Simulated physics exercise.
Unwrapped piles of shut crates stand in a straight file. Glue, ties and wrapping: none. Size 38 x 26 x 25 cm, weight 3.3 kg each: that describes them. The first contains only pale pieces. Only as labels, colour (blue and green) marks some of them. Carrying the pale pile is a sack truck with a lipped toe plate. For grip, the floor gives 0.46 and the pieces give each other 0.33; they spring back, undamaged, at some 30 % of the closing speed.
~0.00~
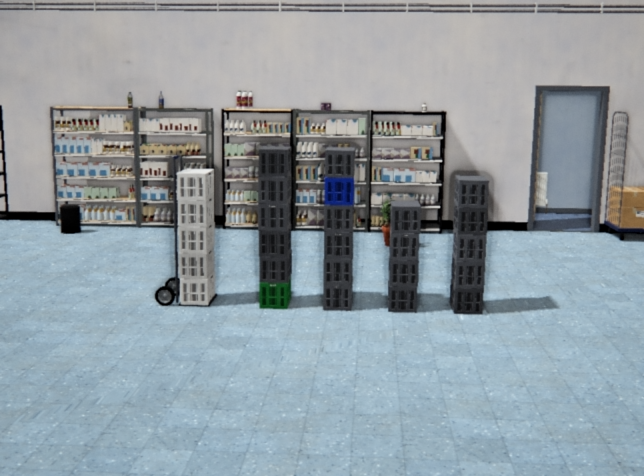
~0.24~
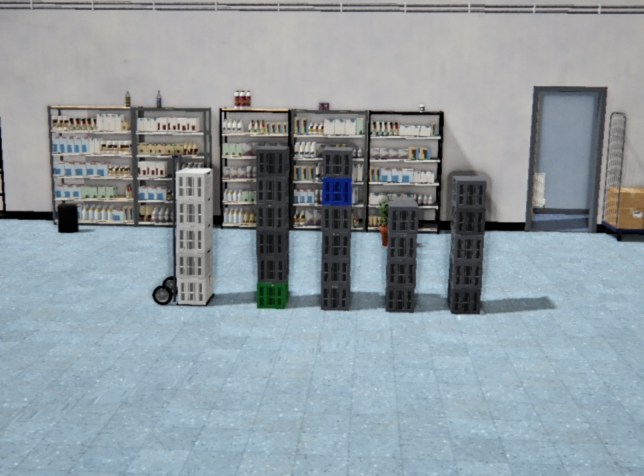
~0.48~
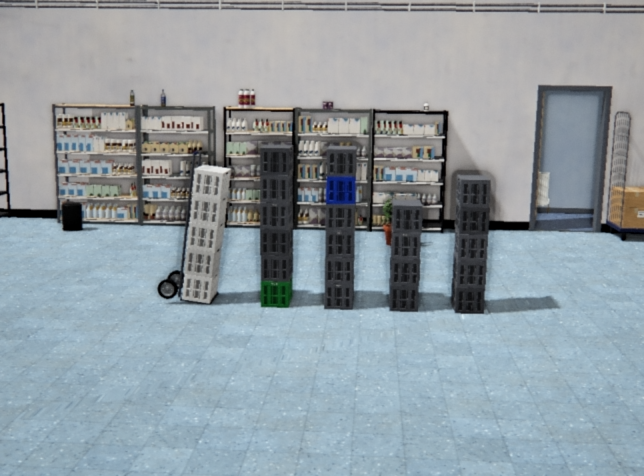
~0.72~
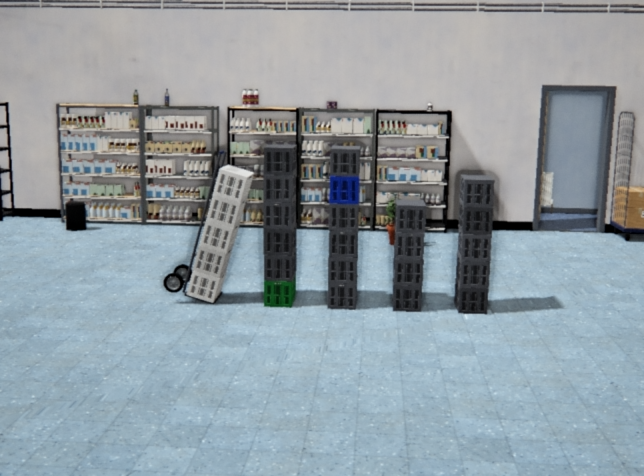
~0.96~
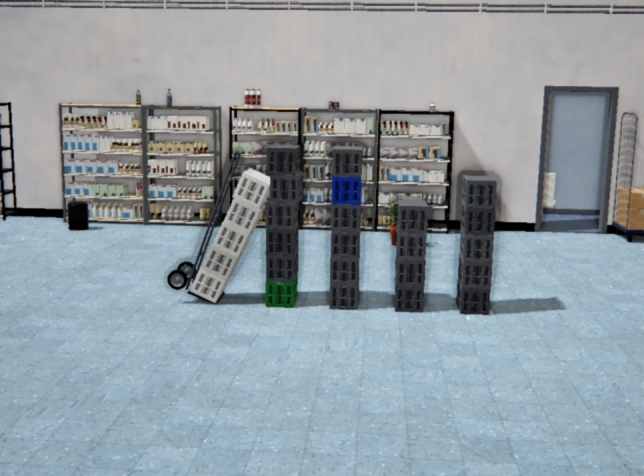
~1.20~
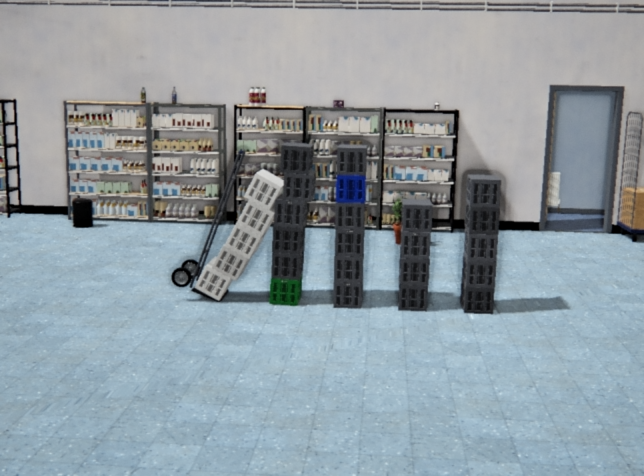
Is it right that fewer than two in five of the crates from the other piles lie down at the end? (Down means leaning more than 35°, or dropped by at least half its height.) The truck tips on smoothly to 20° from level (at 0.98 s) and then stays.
The fallen part will top two fifths.
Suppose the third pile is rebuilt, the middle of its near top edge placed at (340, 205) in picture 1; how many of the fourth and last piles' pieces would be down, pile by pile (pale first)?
Down by pile: Fourth 3, last 4.
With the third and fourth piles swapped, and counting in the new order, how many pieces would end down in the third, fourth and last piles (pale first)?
Third 4, fourth 6, last 5.
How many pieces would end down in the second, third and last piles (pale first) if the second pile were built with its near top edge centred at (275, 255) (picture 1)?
Counts down - second: 0; third: 0; last: 0.
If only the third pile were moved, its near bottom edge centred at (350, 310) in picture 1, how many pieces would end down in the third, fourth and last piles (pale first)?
Third 6; fourth 4; last 5.
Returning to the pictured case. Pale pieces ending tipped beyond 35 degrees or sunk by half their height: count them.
That happens to 5 of them.
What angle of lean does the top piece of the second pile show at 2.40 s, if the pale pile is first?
I'd say it's at some 30° by then.
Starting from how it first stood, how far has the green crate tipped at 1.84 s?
Some 20°.
After 1.84 s, 5 of the pale pile down; none of the 21 other crates down, 10 disturbed; green crate leaning 19°; blue crate leaning 4°.
After 2.40 s, 5 of the pale pile down; 7 of the 21 other crates down; green crate leaning 41°; blue crate leaning 29°, 11 cm lower.
After 2.90 s, 5 of the pale pile down; 15 of the 21 other crates down; green crate leaning 44°; blue crate leaning 29°, 28 cm lower.
After 3.42 s, 5 of the pale pile down; 20 of the 21 other crates down; green crate leaning 44°; blue crate leaning 7°, 50 cm lower.
At rest (4.6 s), 5 of the pale pile down; 20 of the 21 other crates down; blue crate on its side; green crate leaning 44°. That is 95 per cent. As the last picture would show them, middles, blue crate near (558, 269), green crate near (298, 283).
